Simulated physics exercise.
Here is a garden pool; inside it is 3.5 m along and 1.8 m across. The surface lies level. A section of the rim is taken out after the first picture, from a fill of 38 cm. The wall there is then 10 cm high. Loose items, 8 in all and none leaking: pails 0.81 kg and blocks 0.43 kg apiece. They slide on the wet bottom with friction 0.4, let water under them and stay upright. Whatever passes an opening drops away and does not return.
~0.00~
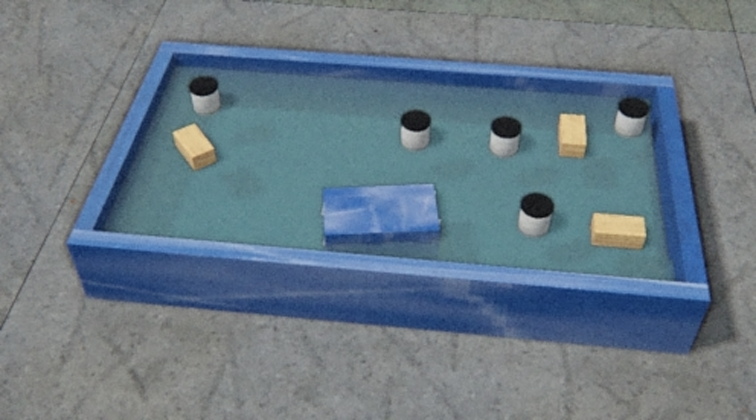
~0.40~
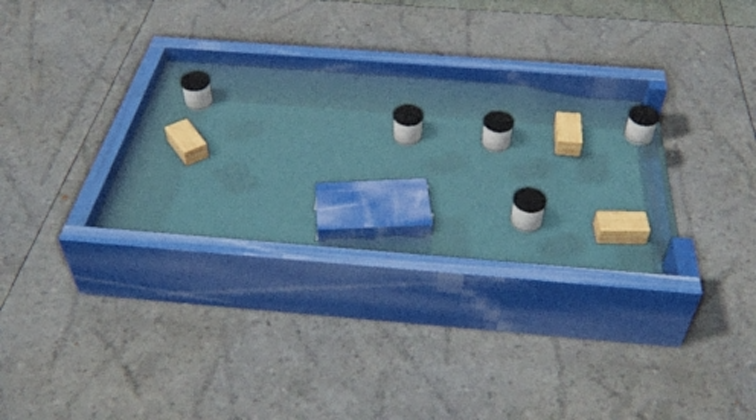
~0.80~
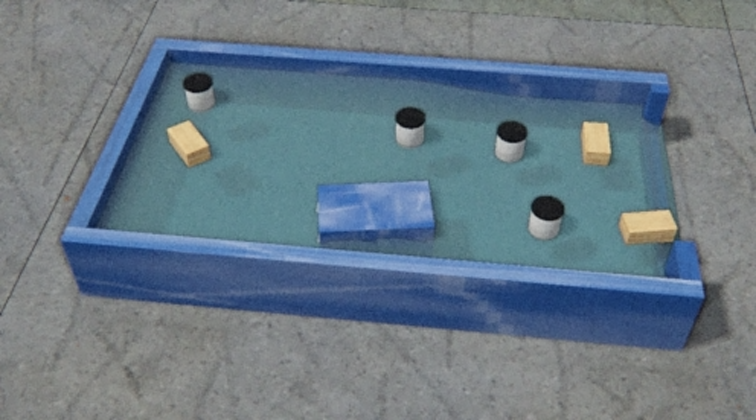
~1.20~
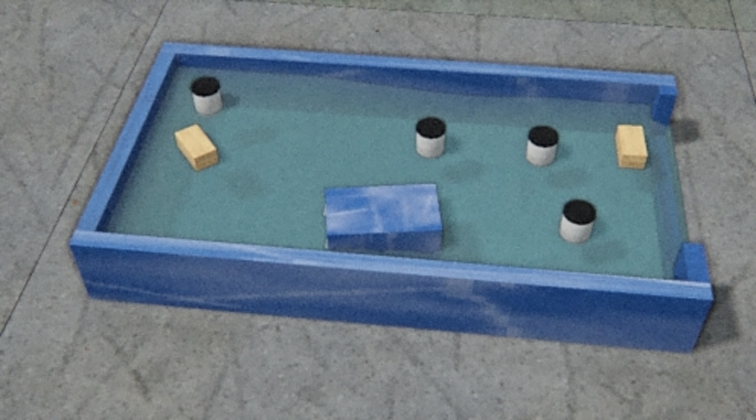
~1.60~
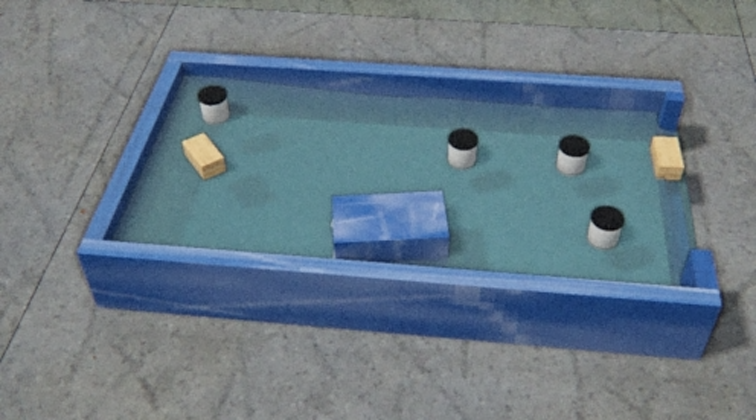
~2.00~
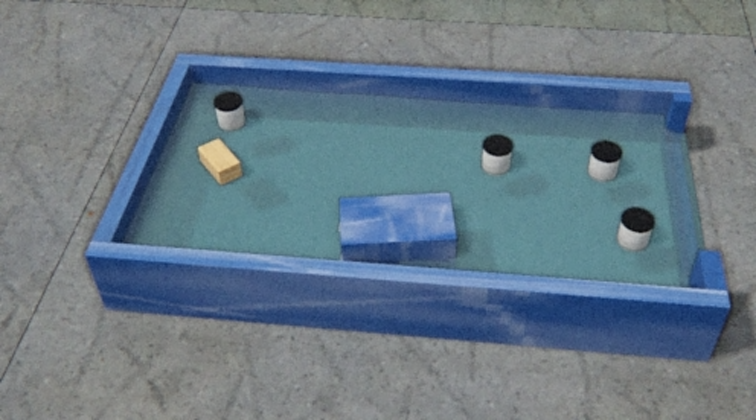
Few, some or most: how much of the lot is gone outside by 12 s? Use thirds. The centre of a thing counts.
That comes to two thirds or more.
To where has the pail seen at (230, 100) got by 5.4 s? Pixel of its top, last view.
Around (265, 110).
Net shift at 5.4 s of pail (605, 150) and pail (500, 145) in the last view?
In turn: Washed out, gone out.
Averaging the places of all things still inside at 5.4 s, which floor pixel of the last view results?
Near (267, 173).
After 2.8 s 3 of 8 are out; 5 afloat.
After 5.4 s 6 of 8 are out; 2 afloat.
After 8.0 s 6 of 8 are out; 2 afloat.
After 12.0 s 6 of 8 are out; 2 afloat.
